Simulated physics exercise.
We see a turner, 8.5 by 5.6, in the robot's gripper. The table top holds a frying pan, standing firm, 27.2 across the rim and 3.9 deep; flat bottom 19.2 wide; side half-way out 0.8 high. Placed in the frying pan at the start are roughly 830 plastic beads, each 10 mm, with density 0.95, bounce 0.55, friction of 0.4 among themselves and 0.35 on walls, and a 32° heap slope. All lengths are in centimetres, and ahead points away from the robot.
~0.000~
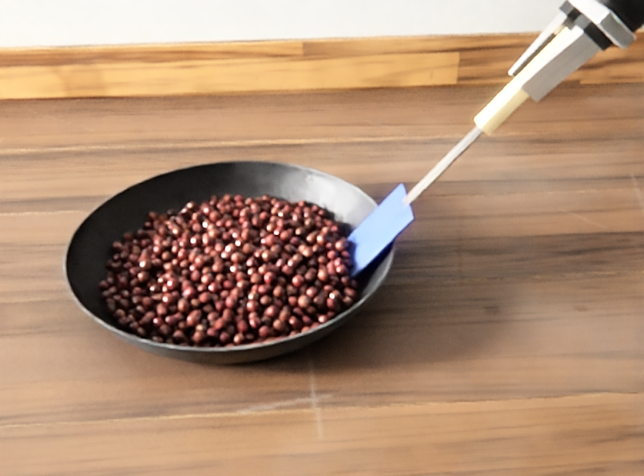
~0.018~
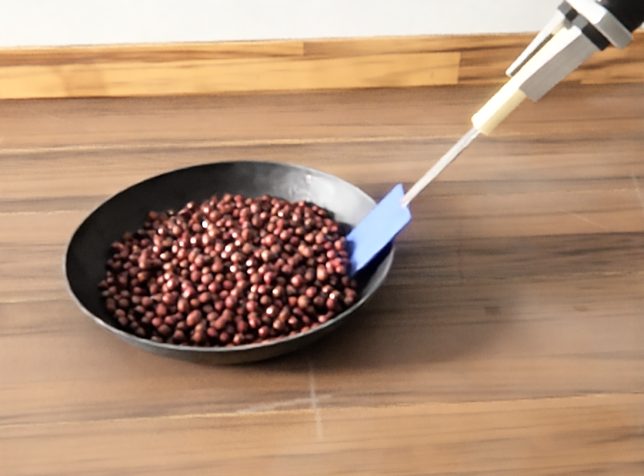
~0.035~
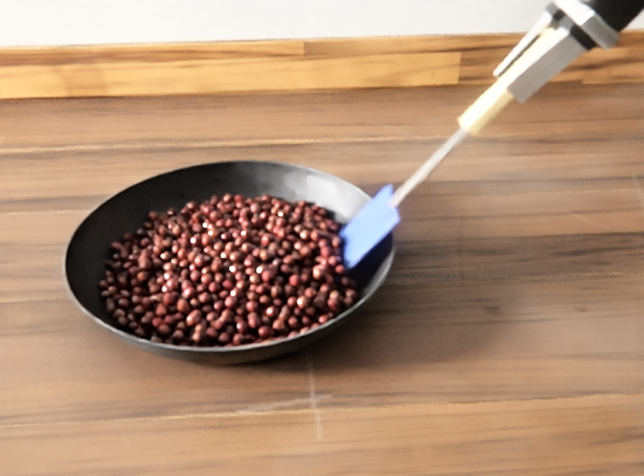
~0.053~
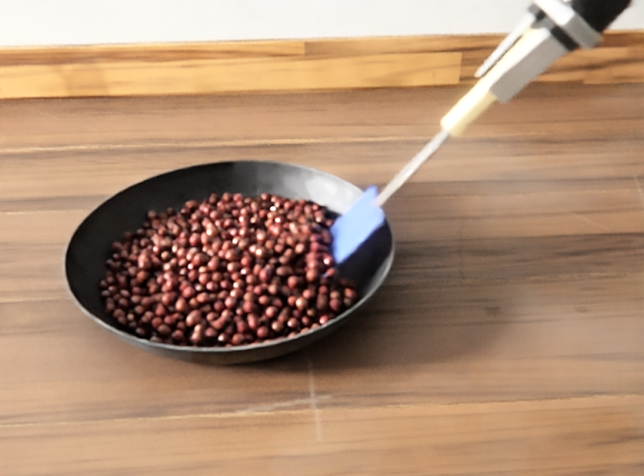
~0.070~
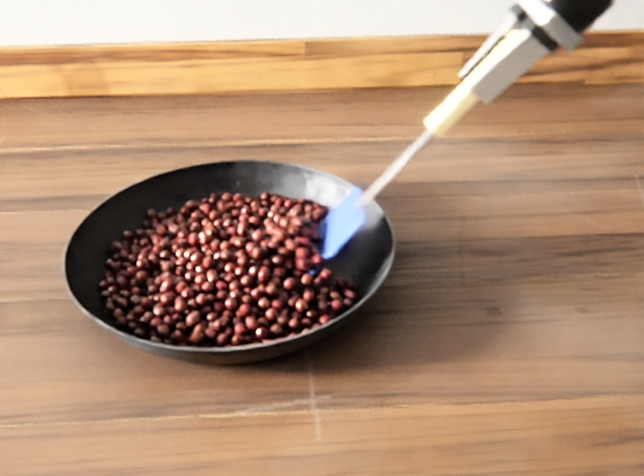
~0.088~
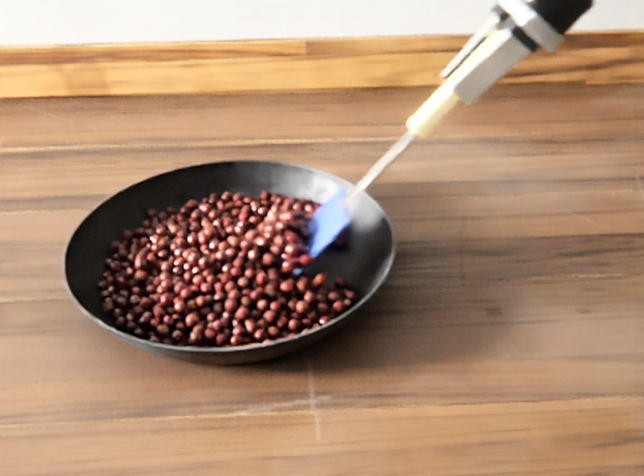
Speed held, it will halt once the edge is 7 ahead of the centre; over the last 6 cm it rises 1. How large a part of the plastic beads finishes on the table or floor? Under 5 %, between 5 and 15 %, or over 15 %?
Under 5 %.
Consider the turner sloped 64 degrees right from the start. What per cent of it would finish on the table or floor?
Then roughly 0 percent.
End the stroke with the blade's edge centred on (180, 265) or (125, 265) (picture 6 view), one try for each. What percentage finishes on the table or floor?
I'd say some 0 per cent, then some 5 per cent.
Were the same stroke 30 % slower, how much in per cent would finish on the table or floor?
0 per cent, about.
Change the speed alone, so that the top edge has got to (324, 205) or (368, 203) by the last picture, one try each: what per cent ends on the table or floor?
Try one roughly 5 per cent; try two roughly 0 per cent.
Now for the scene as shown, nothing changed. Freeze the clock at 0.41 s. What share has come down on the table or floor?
Around 2 %.
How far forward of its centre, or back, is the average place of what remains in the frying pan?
I'd say it's roughly 3.0 cm toward the front.
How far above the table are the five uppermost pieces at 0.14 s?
Somewhere near 6 cm, I'd say.
After 0.14 s, sloping 50°, highest piece 6 above the table; 828 in the frying pan.
After 0.18 s, sloping 50°, highest piece 6 above the table; 828 in the frying pan.
After 0.41 s, sloping 50°, highest piece 5 above the table; 818 in the frying pan, 9 on the table or floor, 1 on the blade or in flight.
After 1.46 s, sloping 50°, highest piece 5 above the table; 818 in the frying pan, 10 on the table or floor.
At rest, 818 in the frying pan, 10 on the table or floor. That is 1 % on the table or floor.
